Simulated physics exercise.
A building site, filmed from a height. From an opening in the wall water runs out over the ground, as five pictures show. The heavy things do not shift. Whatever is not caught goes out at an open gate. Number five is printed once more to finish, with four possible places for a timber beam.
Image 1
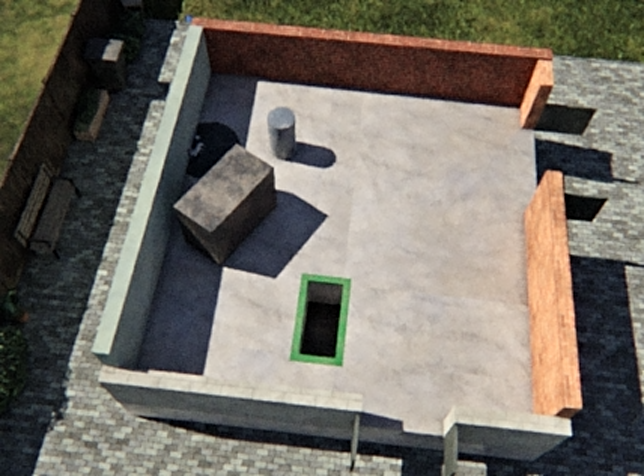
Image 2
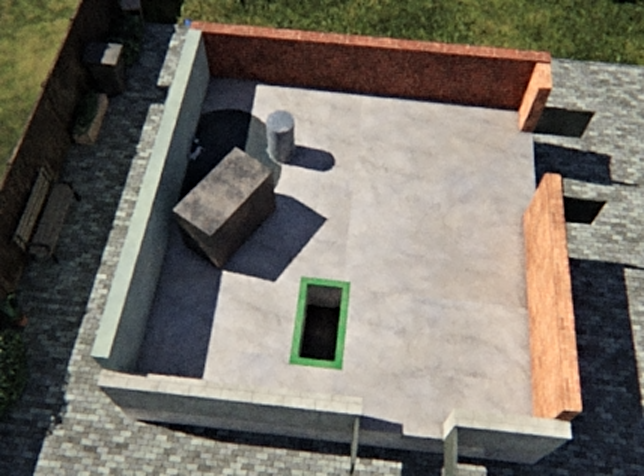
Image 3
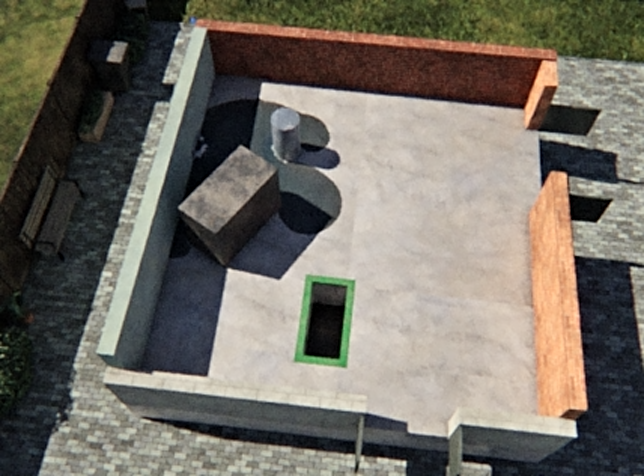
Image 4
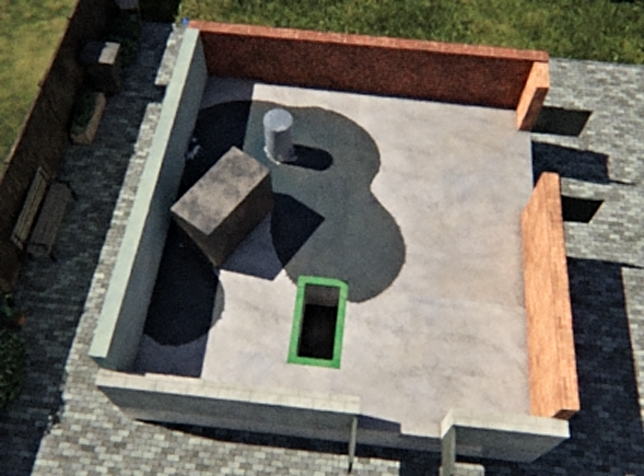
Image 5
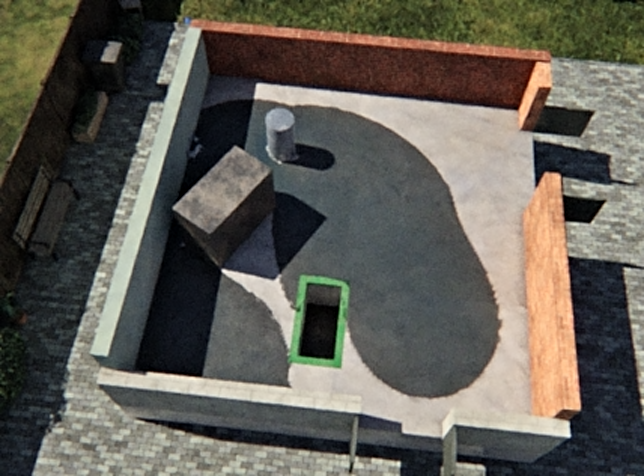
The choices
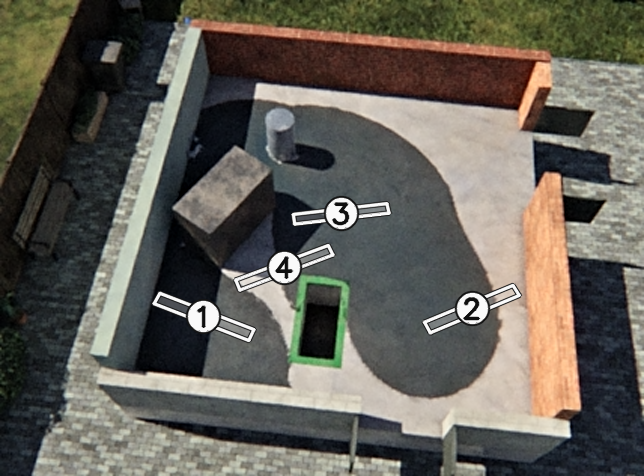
Dark water spreading from the upper left across a walled concrete floor, passing around a block and cylinder and reaching a green-edged pit.
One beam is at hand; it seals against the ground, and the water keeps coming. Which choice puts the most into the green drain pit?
The answer is place 1.
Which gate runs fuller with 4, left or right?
The left one.
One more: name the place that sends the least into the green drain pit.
4 it is.
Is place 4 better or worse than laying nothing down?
Worse.
On the marked copy, 1 from (157, 298) to (251, 335); 2 from (427, 327) to (516, 290); 3 from (294, 219) to (387, 208); 4 from (237, 285) to (330, 250).
Choosing 1, about 30 % of the stream goes into the green drain pit, about 69 % out by the gates.
Choosing 2, about 12 % of the stream goes into the green drain pit, about 85 % out by the gates.
Choosing 3, about 12 % of the stream goes into the green drain pit, about 85 % out by the gates.
Choosing 4, about 4 % of the stream goes into the green drain pit, about 94 % out by the gates.
